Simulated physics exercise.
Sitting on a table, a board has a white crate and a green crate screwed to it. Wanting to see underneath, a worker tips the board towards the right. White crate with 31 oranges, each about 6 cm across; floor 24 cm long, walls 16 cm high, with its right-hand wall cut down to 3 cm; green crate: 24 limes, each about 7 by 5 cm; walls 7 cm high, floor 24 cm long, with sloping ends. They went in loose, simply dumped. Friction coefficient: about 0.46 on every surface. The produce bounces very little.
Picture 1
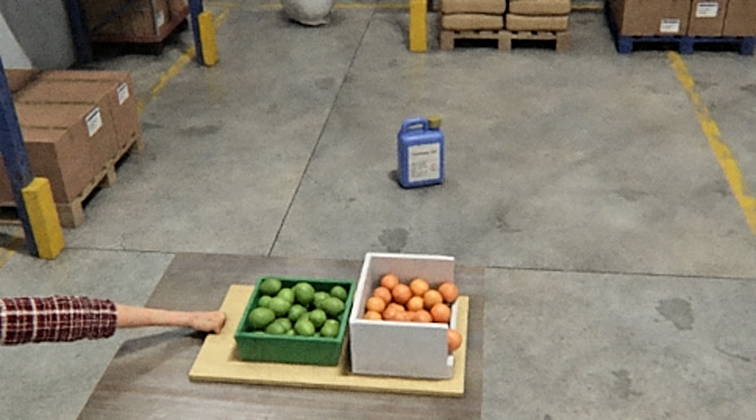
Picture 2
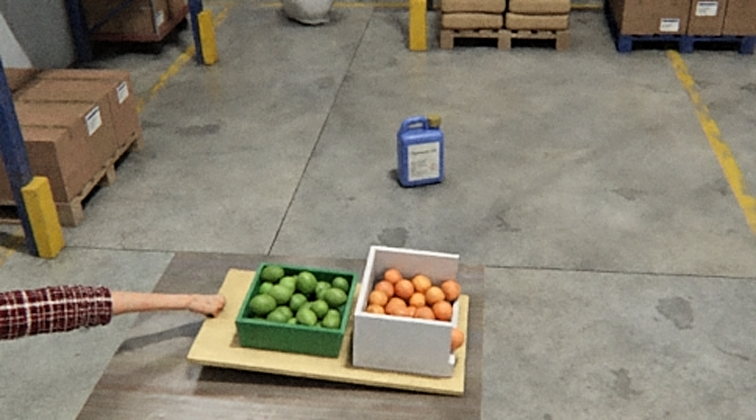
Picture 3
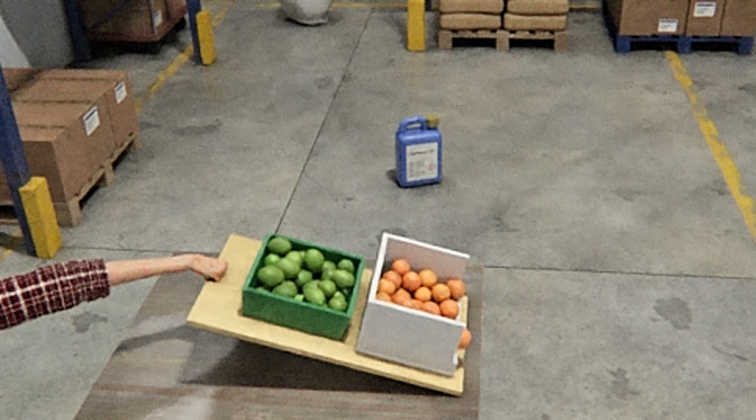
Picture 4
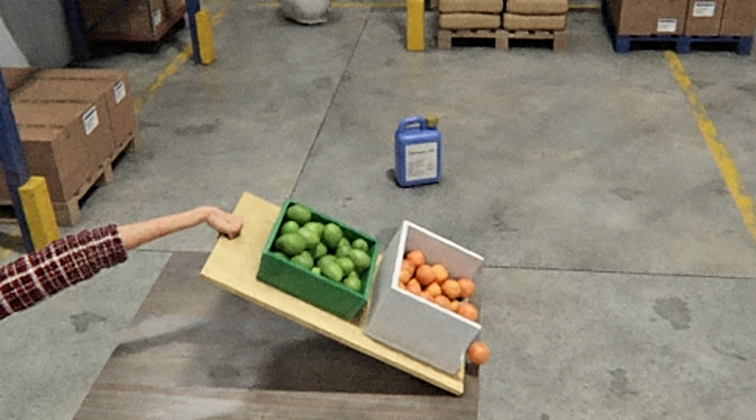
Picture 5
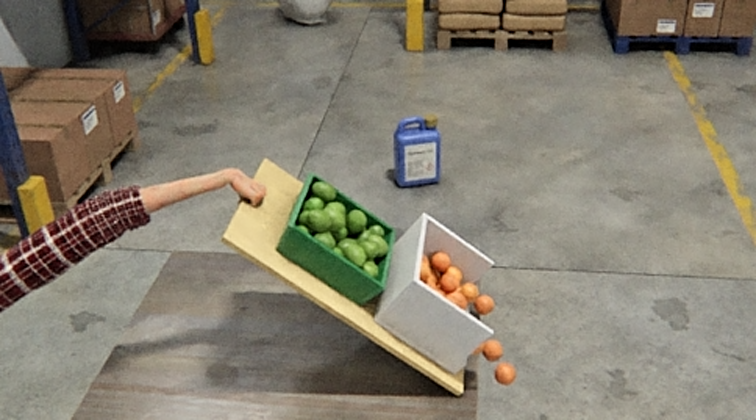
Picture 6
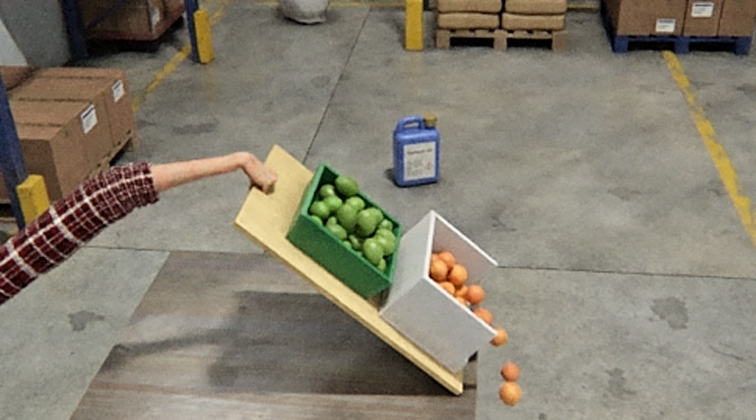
Oranges tumbled over the low right side of a white crate as a hand in a plaid sleeve steadily raised the left end of a board, tilting it and the green crate of limes steeply.
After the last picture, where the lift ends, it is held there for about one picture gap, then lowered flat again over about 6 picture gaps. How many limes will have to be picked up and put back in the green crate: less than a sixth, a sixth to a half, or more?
Escapees: Not even a sixth.
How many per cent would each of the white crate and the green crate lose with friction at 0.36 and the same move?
That would cost the white crate 40 and the green crate 0 per cent of the load.
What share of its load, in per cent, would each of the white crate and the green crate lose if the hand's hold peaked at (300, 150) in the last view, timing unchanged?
White crate 50 %, green crate 20 %.
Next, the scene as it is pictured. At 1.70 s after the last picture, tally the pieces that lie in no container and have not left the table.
Around 2 of them.
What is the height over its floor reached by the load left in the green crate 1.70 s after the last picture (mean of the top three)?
Roughly 12 centimetres.
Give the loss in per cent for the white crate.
The white crate loses 40 percent of its load.
Then, 0.27 s after the last picture, tilt 41°; 9 of 31 out of the white crate and 0 of 24 out of the green crate.
Then, 0.61 s after the last picture, tilt 24°; 11 of 31 out of the white crate and 1 of 24 out of the green crate.
Then, 1.09 s after the last picture, tilt 0°; 11 of 31 out of the white crate and 1 of 24 out of the green crate.
Outcome (1.70 s after the last picture), 11 of 31 out of the white crate and 2 of 24 out of the green crate. Asked share, 2 of 24, 8 per cent.
